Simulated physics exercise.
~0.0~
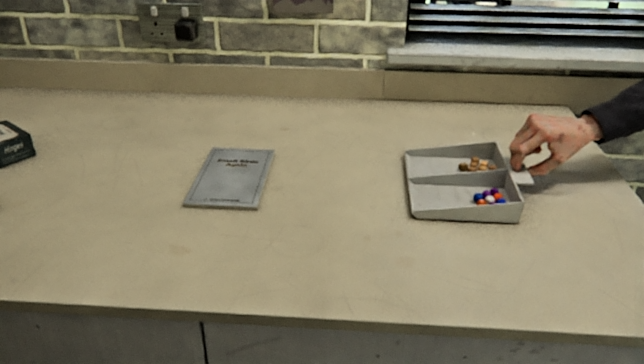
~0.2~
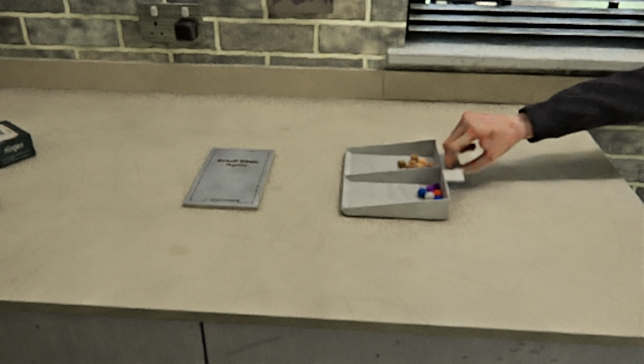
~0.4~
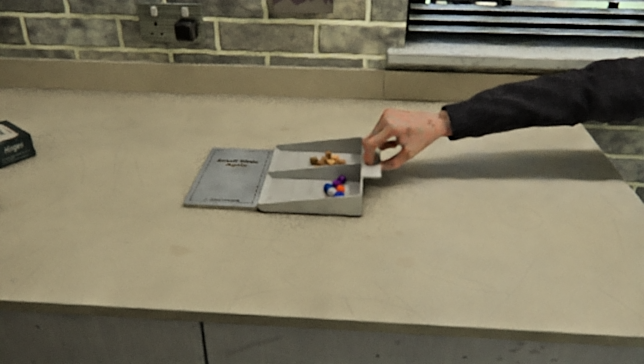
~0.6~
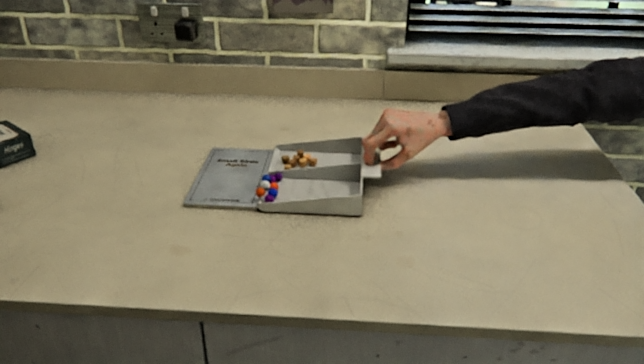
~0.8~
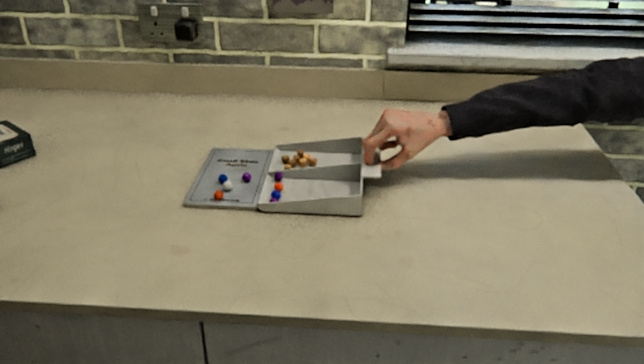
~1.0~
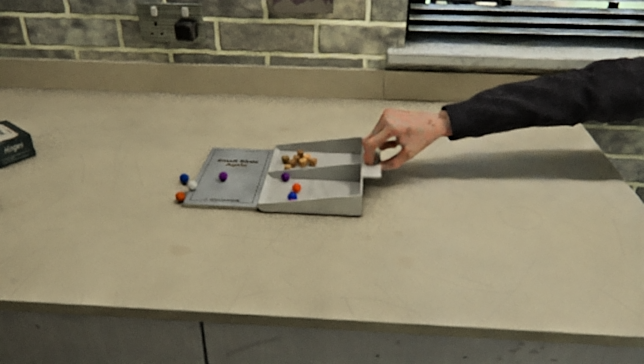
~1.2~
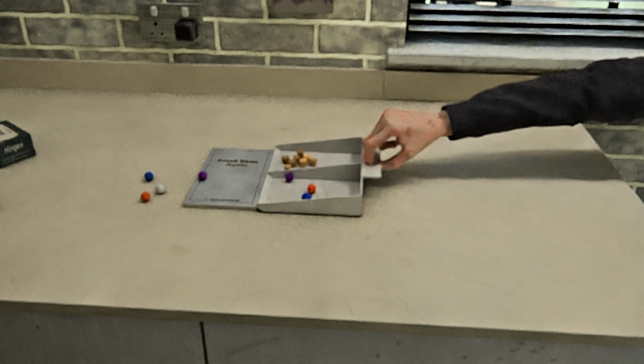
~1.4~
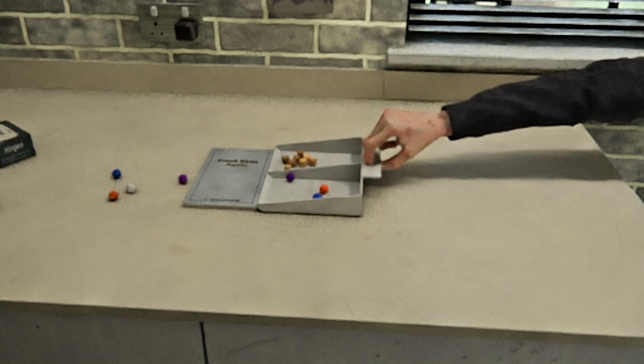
A dark-sleeved arm reaches in from the right over a beige counter against a grey brick wall, holding a grey two-part tray, seen from the front and slightly above. Small tan and brown pieces sit in the farther part and colourful balls in the nearer one; a thin grey book lies to the left. The hand slides the tray quickly left until it stops against the book. Both groups shift towards the front rim, and several colourful balls spill over, rolling across the book onto the counter. Some colourful balls remain inside, along with all the tan pieces.
